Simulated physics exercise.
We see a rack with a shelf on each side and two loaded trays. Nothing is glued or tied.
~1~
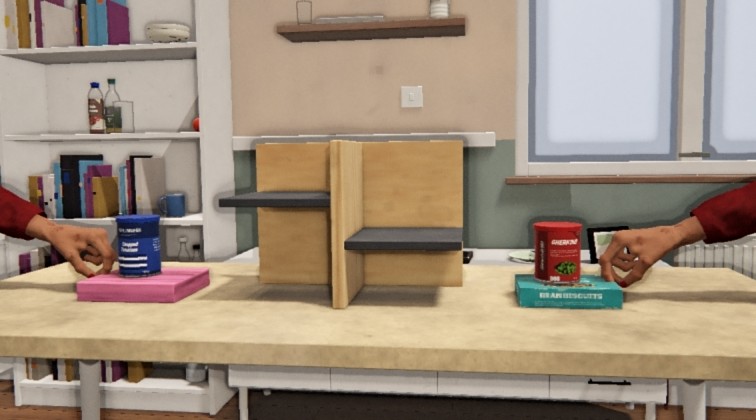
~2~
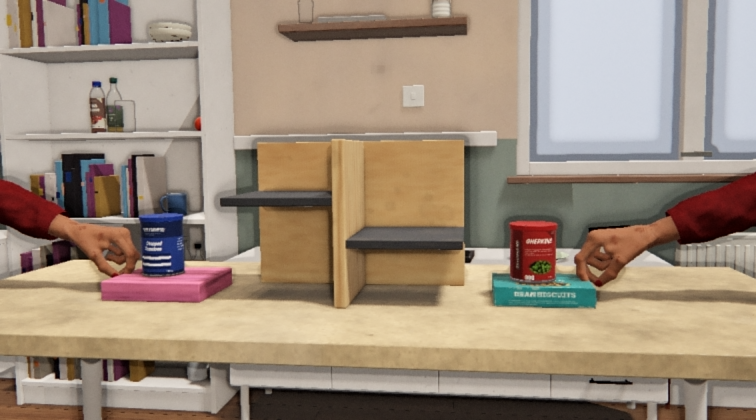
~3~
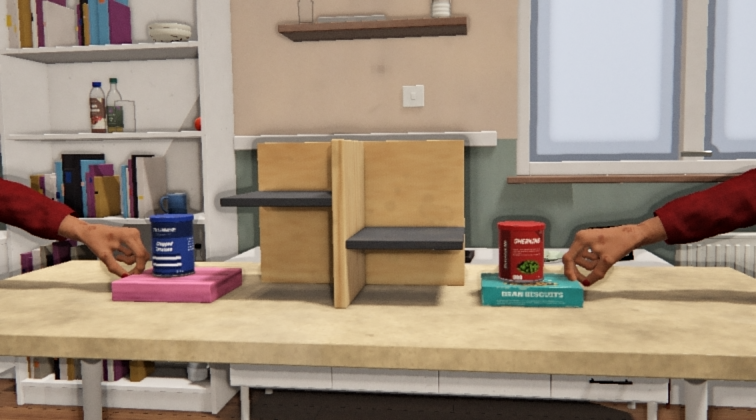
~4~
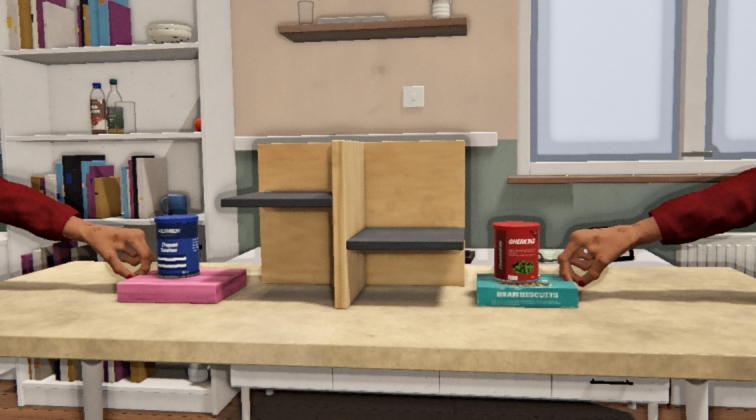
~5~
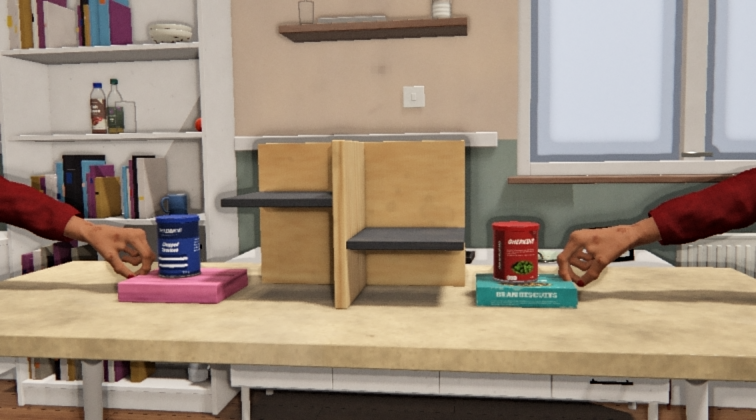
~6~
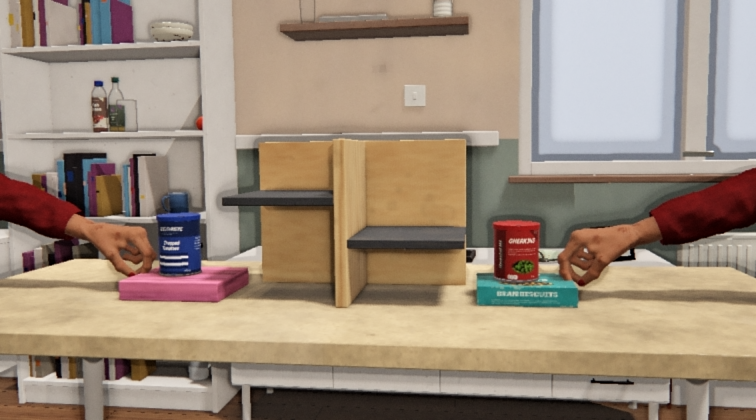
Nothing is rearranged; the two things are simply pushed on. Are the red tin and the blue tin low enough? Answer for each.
Outcome: The red tin gets scraped off its spot and the blue tin rides in untouched.
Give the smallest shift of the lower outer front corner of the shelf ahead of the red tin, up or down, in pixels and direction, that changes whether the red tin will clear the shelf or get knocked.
A shift of 20 pixels, going up.
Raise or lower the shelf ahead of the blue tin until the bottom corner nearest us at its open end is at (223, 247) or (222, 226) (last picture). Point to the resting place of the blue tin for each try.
Close to (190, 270) and (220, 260).
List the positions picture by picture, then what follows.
The first picture shows hands sliding the things forward; red tin (557, 252); blue tin (139, 246); turquoise box (565, 291).
The second picture shows hands sliding the things forward; blue tin (163, 245); pink board (170, 284).
The third picture shows hands sliding the things forward; red tin (521, 251); shelf (350, 219).
The fourth picture shows hands sliding the things forward; blue tin (178, 246); turquoise box (524, 290).
The fifth picture shows hands sliding the things forward; red tin (515, 252); pink board (186, 285).
The sixth picture shows hands sliding the things forward; red tin (516, 251); blue tin (180, 244); shelf (352, 218).
Then, 1.40 s past the last view, red tin leaning 5° off how it started near (487, 251); blue tin riding along near (240, 245).
Then, 1.80 s past the last view, red tin leaning 52° off how it started near (494, 264); blue tin riding along near (262, 246).
Finally, the red tin is knocked back, near (517, 277); the blue tin passes below, near (284, 246).
